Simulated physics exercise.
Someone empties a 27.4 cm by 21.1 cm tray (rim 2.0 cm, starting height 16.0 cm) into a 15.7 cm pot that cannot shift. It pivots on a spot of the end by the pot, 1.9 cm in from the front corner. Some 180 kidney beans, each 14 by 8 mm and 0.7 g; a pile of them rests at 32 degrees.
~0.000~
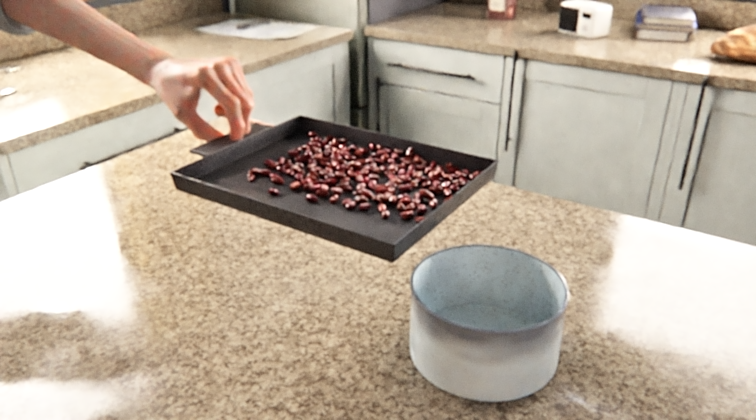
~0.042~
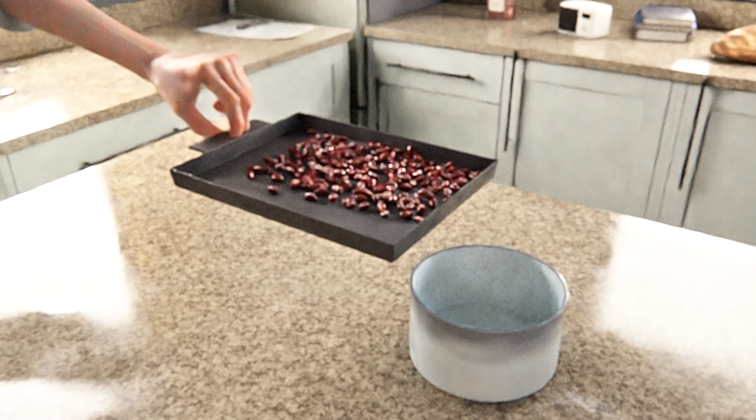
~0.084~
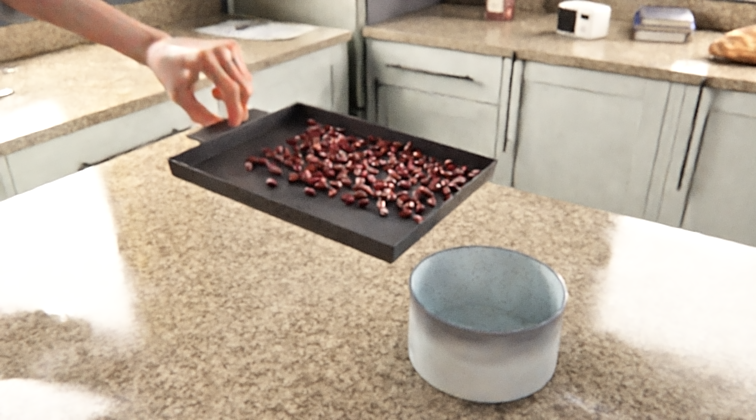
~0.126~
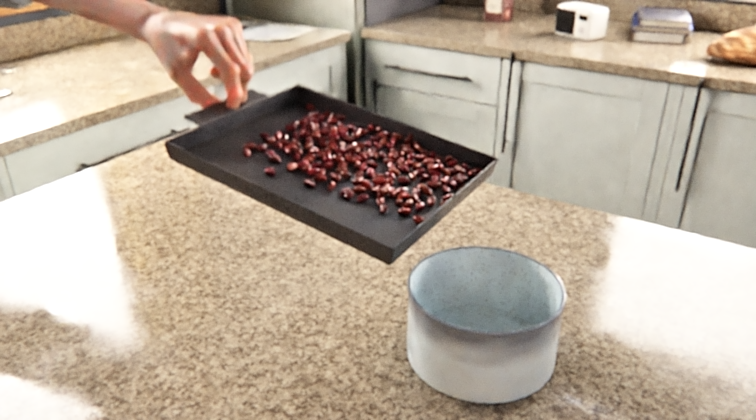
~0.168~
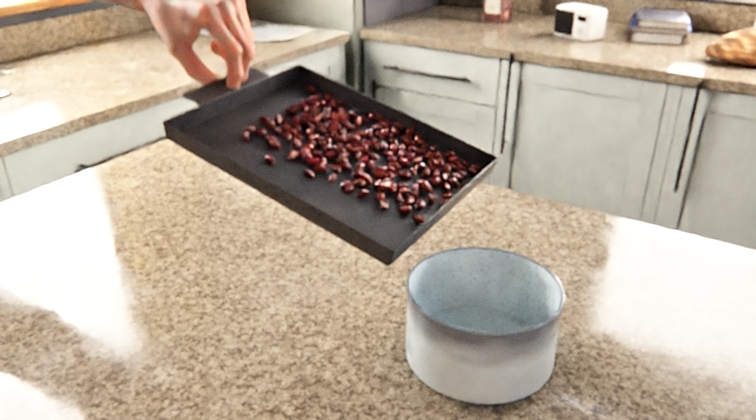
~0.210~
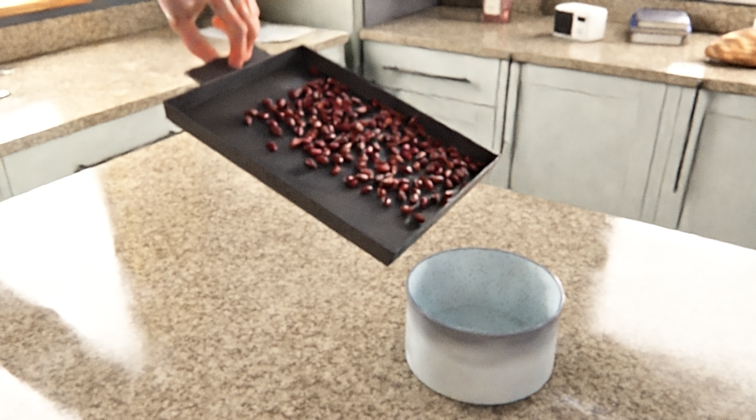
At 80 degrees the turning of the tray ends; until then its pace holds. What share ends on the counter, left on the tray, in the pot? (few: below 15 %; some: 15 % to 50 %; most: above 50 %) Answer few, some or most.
Counter some, tray some, pot some.
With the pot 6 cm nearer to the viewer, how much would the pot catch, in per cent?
Then about 50 per cent.
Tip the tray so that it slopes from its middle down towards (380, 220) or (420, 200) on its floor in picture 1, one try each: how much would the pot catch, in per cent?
About 0 and 55 per cent.
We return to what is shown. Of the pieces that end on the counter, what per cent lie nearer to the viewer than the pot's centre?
About 90 per cent.
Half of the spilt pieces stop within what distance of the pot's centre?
Some 24 cm.
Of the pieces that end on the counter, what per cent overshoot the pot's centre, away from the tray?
Roughly 80 per cent.
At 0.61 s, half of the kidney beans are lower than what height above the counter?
Roughly 20 cm.
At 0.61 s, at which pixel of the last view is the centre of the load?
Around (452, 185).
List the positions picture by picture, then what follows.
The first picture shows tray tilt 0 degrees, front corners at (174, 172) and (393, 242); middle of the pieces at (365, 172); pot at (488, 283).
The second picture shows tray tilt 1 degrees, front corners at (173, 168) and (393, 243); middle of the pieces at (364, 170).
The third picture shows tray tilt 4 degrees, front corners at (170, 158) and (392, 244), lowest corner right front; middle of the pieces at (363, 165).
The fourth picture shows tray tilt 8 degrees, front corners at (168, 141) and (392, 246), lowest corner right front; middle of the pieces at (363, 157).
The fifth picture shows tray tilt 14 degrees, front corners at (167, 121) and (393, 248), lowest corner right front; middle of the pieces at (364, 147).
The sixth picture shows tray tilt 19 degrees, front corners at (167, 101) and (394, 250), lowest corner right front; middle of the pieces at (366, 138); pot at (484, 286). The tray's pace is about 125 degrees a second.
After 0.45 s, tilt 50 degrees; the tray holds 100 %, the pot 0 %.
After 0.61 s, tilt 70 degrees; the tray holds 100 %, the pot 0 %.
Then, at 0.90 s, tilt 80 degrees; the tray holds 35 %, the pot 25 %.
In the end, at 2.1 s, counter 40 %, tray 25 %, pot 35 %.
